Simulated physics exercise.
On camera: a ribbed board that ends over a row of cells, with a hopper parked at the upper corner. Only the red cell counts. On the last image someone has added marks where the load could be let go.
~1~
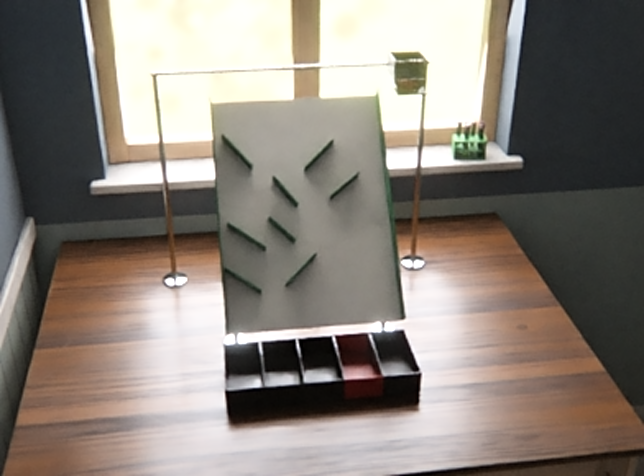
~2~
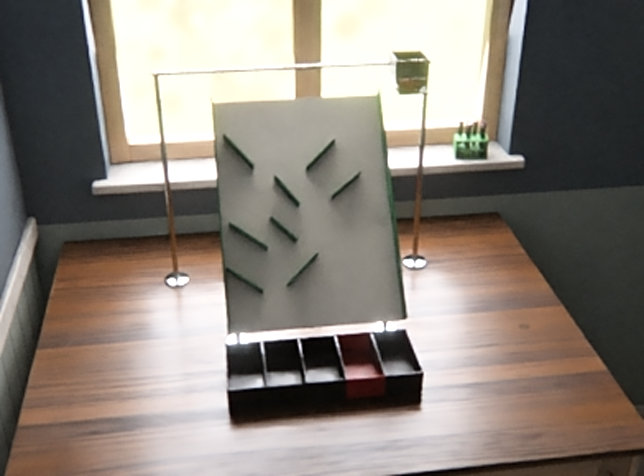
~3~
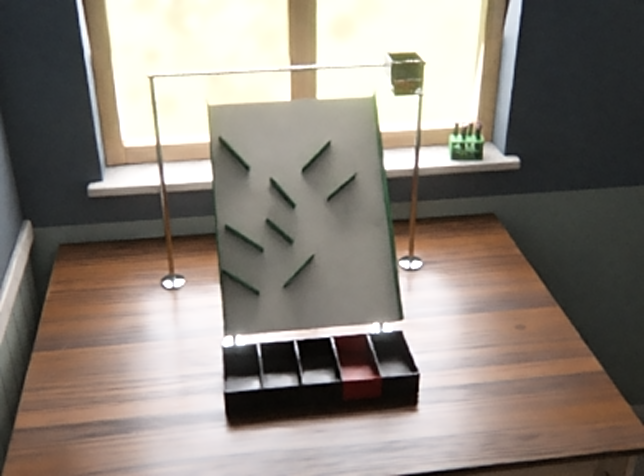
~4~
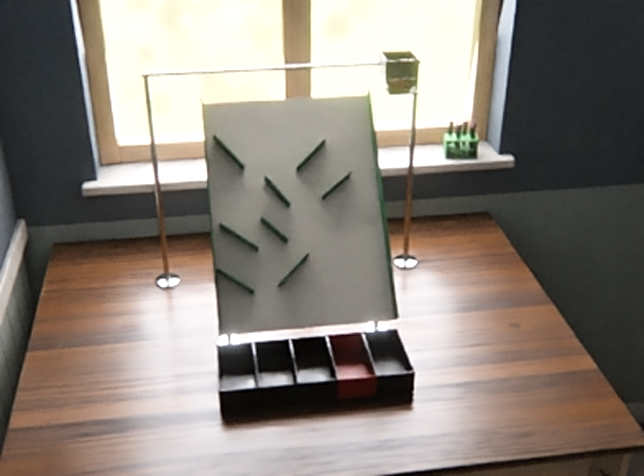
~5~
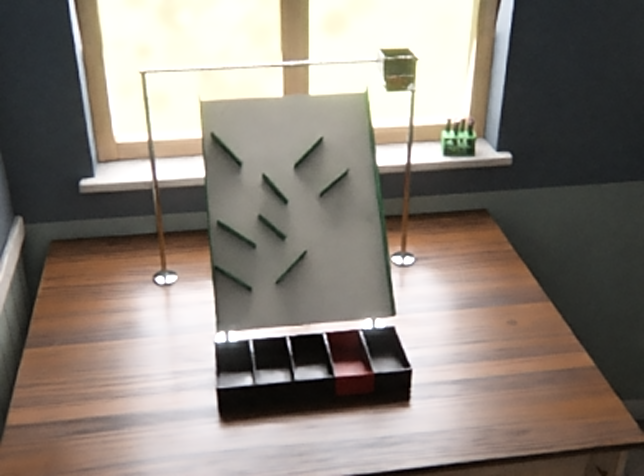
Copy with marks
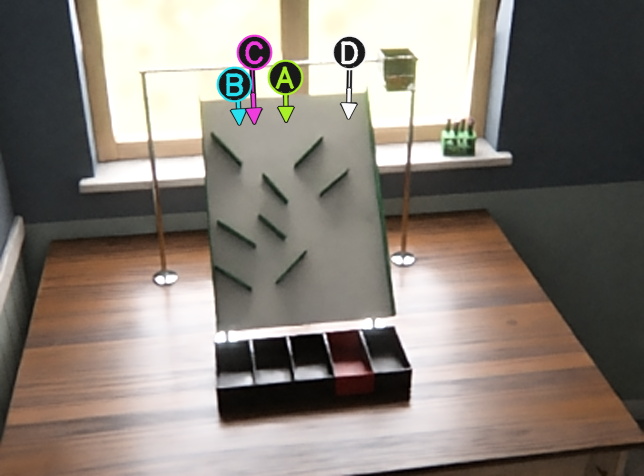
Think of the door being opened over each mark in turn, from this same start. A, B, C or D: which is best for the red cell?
The answer is mark A.
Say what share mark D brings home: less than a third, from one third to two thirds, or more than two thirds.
Mark D gives less than a third.
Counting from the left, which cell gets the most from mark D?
It is the fifth one.
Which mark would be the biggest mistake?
It is D.
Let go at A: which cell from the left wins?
The fourth.
On the marked copy, mark A meets the board at (286, 116); mark B meets the board at (239, 119); mark C meets the board at (254, 118); mark D meets the board at (348, 113).
Choosing A, the larger part in the red cell, about a tenth in other cells, about a tenth outside the box.
Choosing B, roughly a quarter in the red cell, roughly two thirds in other cells, just a few outside the box.
Choosing C, roughly a third in the red cell, roughly half in other cells, about a tenth outside the box.
Choosing D, just a few in the red cell, roughly two thirds in other cells, roughly a quarter outside the box.
